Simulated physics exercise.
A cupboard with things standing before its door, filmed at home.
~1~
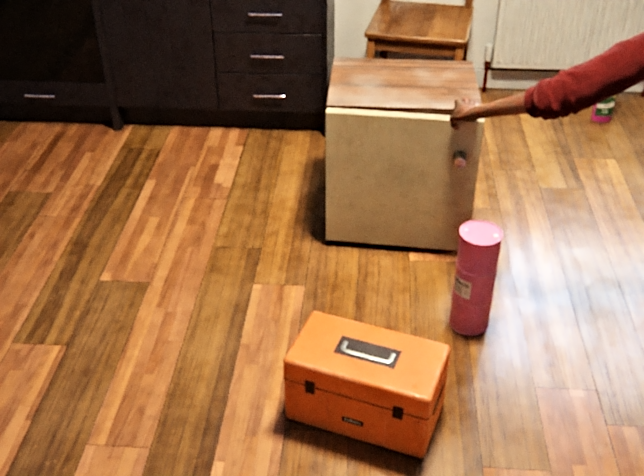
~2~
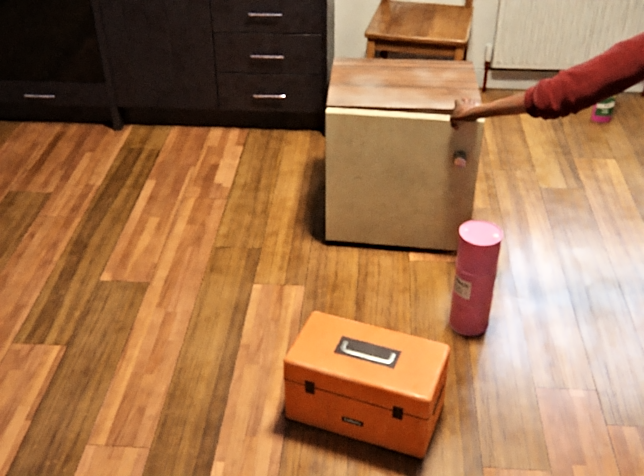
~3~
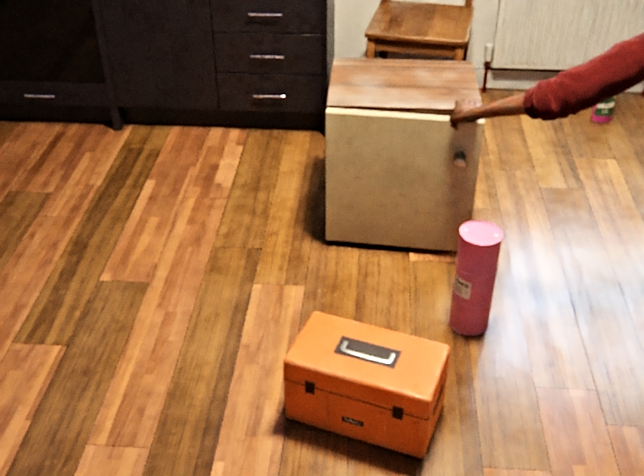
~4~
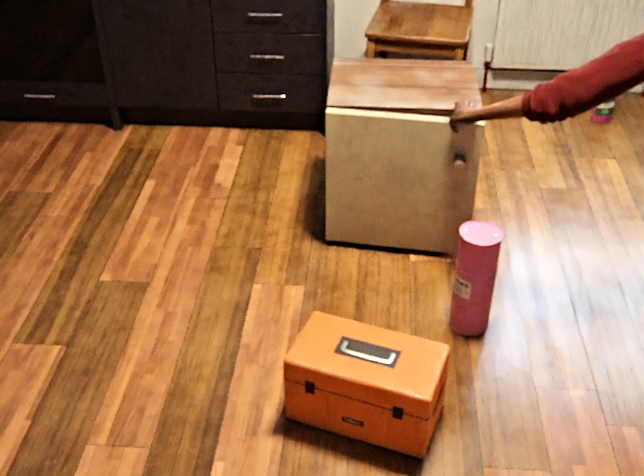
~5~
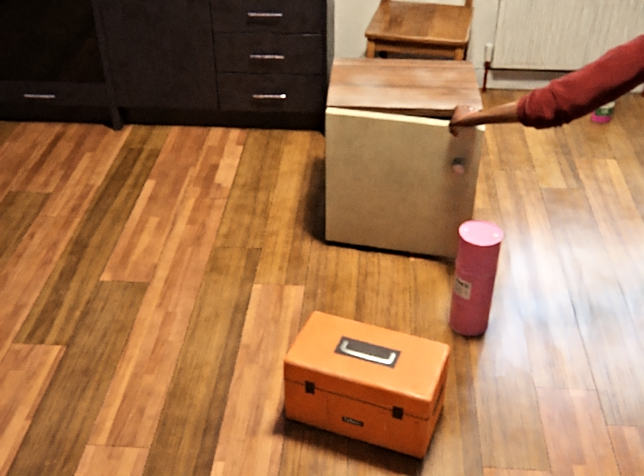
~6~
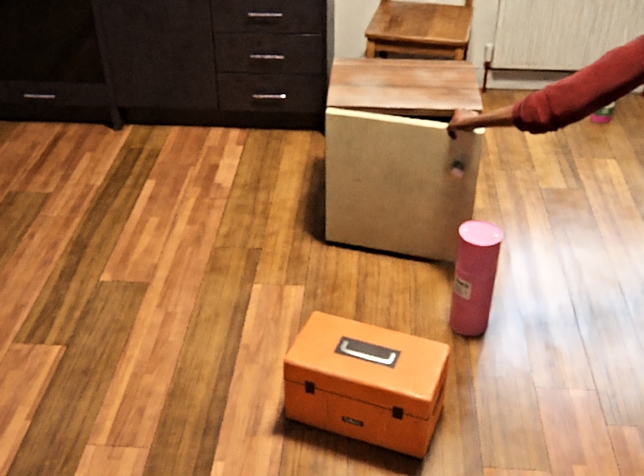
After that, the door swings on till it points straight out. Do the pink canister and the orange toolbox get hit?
As it turns out, the pink canister escapes contact, the orange toolbox escapes contact.
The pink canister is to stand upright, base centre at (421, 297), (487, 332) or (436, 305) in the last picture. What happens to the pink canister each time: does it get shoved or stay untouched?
Per try: It takes a hit, avoids any contact, takes a hit.
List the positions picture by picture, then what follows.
In the first frame, door 4° open; pink canister (475, 279); orange toolbox (366, 382); door (400, 186).
In the second frame, door 4° open; orange toolbox (366, 383); door (400, 186).
In the third frame, door 5° open; pink canister (475, 279); door (400, 187).
In the fourth frame, door 6° open; orange toolbox (366, 383); door (399, 188).
In the fifth frame, door 10° open; pink canister (475, 279); door (399, 190).
In the sixth frame, door 13° open; pink canister (475, 279); orange toolbox (366, 383); door (398, 192).
Then, 1.10 s past the last view, door 52° open; pink canister at rest near (475, 279); orange toolbox at rest near (366, 383).
Finally, the pink canister stays untouched, near (475, 279); the orange toolbox stays untouched, near (366, 383).
